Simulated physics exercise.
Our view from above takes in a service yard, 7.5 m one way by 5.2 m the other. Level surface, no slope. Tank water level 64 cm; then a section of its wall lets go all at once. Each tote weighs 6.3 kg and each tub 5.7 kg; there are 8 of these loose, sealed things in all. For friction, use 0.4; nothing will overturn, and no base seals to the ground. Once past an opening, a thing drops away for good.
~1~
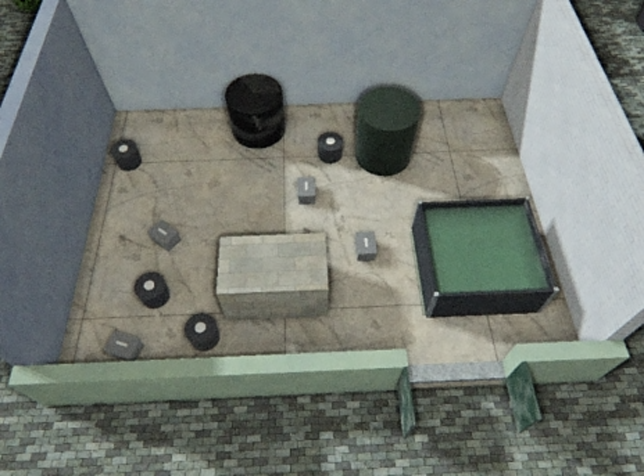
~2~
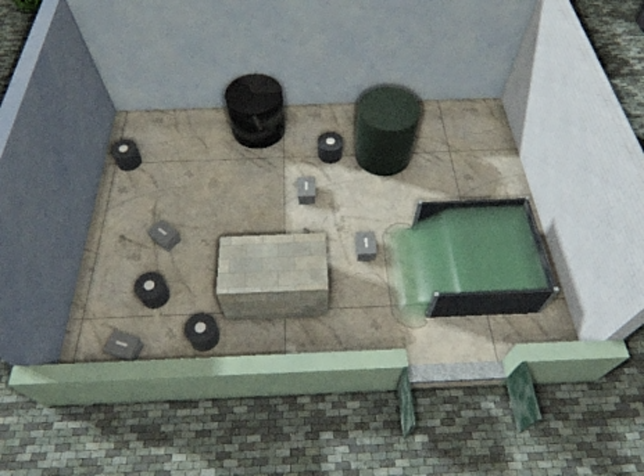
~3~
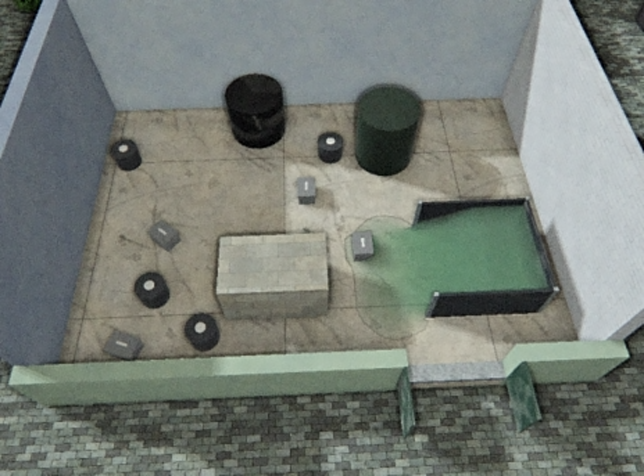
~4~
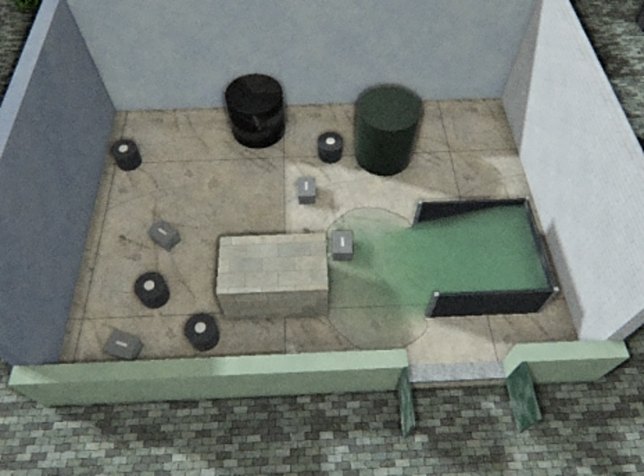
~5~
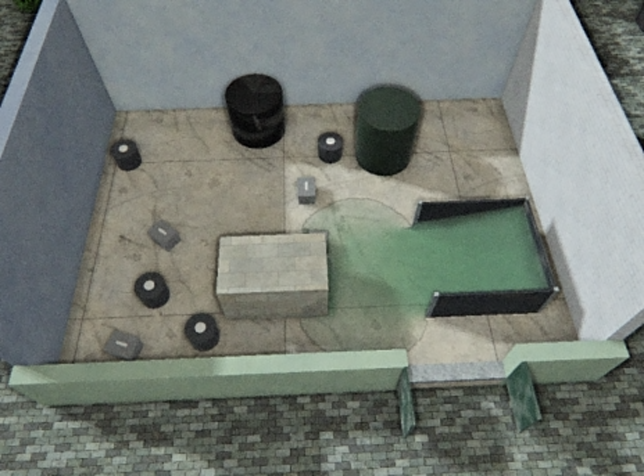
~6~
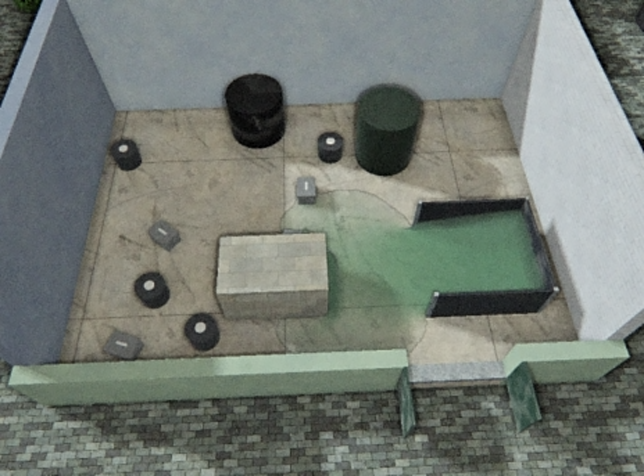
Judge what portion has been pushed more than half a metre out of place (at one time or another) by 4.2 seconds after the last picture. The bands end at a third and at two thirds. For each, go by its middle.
Well over half, in fact two thirds or beyond.
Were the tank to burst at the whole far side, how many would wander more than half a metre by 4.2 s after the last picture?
2.
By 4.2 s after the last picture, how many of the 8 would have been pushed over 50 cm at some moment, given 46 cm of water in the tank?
Under that setup the answer is 7.
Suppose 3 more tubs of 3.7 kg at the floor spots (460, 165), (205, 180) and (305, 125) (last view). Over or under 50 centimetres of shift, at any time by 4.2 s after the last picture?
Respectively: Doesn't reach it; tops it; tops it.
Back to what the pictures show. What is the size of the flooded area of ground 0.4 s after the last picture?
My estimate is roughly 10.0 m2.
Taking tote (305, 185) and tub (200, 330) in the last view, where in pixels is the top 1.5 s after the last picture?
First one near (229, 145), second near (168, 297).
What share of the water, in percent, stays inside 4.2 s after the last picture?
Some 98 per cent remains.
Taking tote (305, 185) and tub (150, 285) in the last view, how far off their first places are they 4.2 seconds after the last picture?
Taking them in turn, I get 200 cm for the first and 200 cm for the second.
Then, 0.4 s after the last picture 1 of 8 are over 50 cm from their spots; 0 afloat.
Then, 1.5 s after the last picture 3 of 8 are over 50 cm from their spots; 0 afloat.
Then, 2.8 s after the last picture 8 of 8 are over 50 cm from their spots; 3 afloat.
Then, 4.2 s after the last picture 6 of 8 are over 50 cm from their spots, and 8 have been at some point; 7 afloat.
